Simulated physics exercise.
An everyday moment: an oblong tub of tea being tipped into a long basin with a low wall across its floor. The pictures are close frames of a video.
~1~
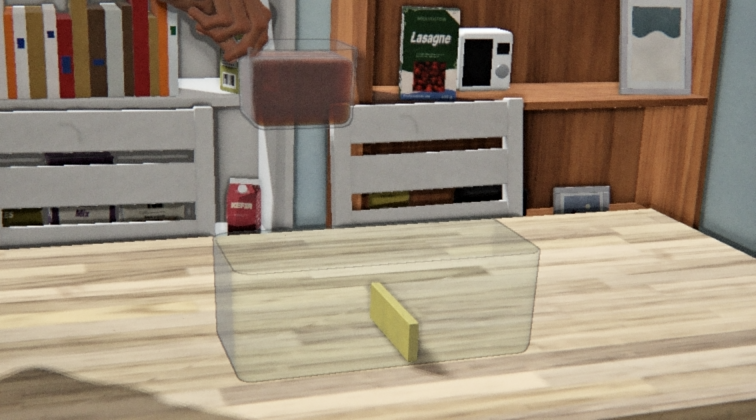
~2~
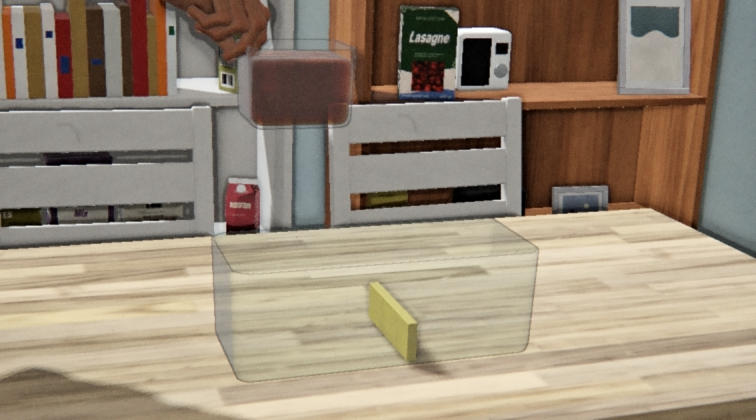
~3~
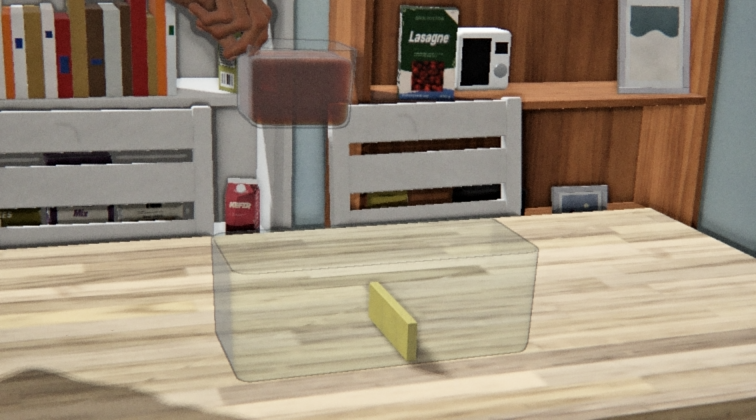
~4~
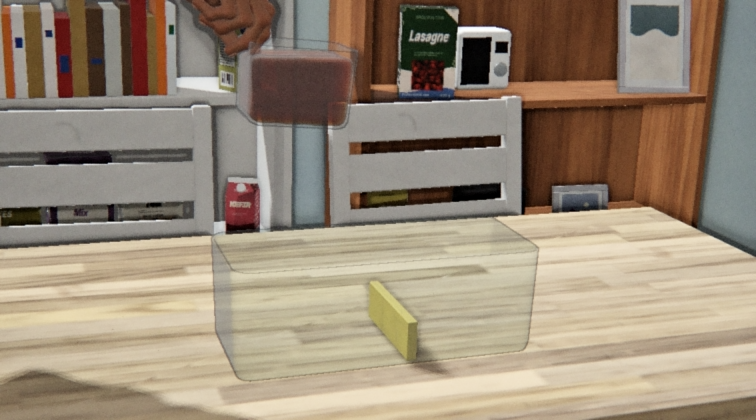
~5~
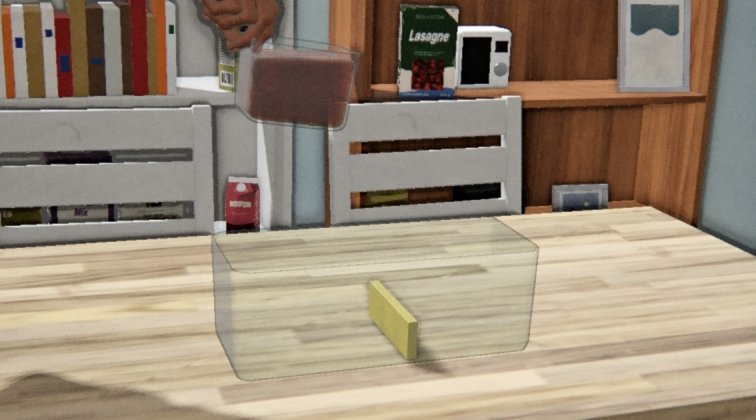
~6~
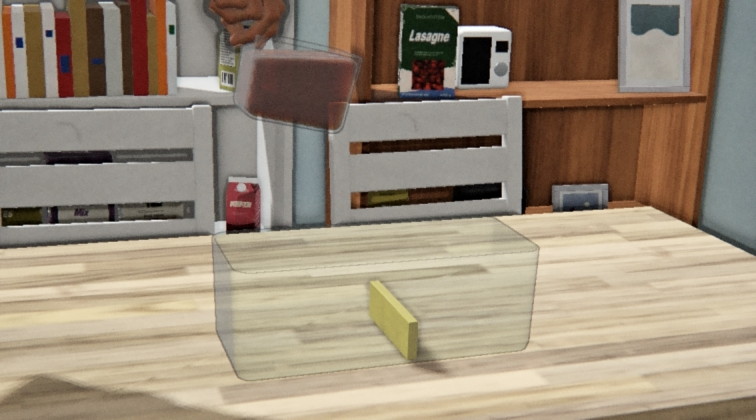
We see a hand beside a clear oblong tub of reddish-brown tea, held above a wooden table with a long transparent basin containing a low yellow wall; the tub starts level, then gradually tilts slightly down to the right.
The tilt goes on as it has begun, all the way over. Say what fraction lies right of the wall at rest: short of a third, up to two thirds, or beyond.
It comes to above two thirds.
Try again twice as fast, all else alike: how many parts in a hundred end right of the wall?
Some 75 per cent.
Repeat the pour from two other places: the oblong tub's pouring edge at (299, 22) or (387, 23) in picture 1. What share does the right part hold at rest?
First some 20, then 95 per cent.
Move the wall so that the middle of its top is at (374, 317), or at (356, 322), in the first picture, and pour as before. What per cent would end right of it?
Near 85 % and 85 %.
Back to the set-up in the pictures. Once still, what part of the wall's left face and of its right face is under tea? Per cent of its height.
Some 10 per cent left and 50 right.
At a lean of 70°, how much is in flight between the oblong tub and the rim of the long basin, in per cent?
Some 35 per cent.
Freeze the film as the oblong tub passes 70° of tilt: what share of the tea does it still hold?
About 60 per cent.
A moment on, the oblong tub is tipped part way and 62 per cent is still to pour, 1 is left of the wall and 4 right of it.
Next, the oblong tub is tipped right over and 13 per cent is still to pour, 2 is left of the wall and 64 right of it.
Then the oblong tub is tipped right over and 1 per cent is still to pour, 19 is left of the wall and 75 right of it.
Later the oblong tub is tipped right over and 0 per cent is still to pour, 23 is left of the wall and 75 right of it.
At rest 23 per cent lies left of the wall, 75 right of it and 2 outside.
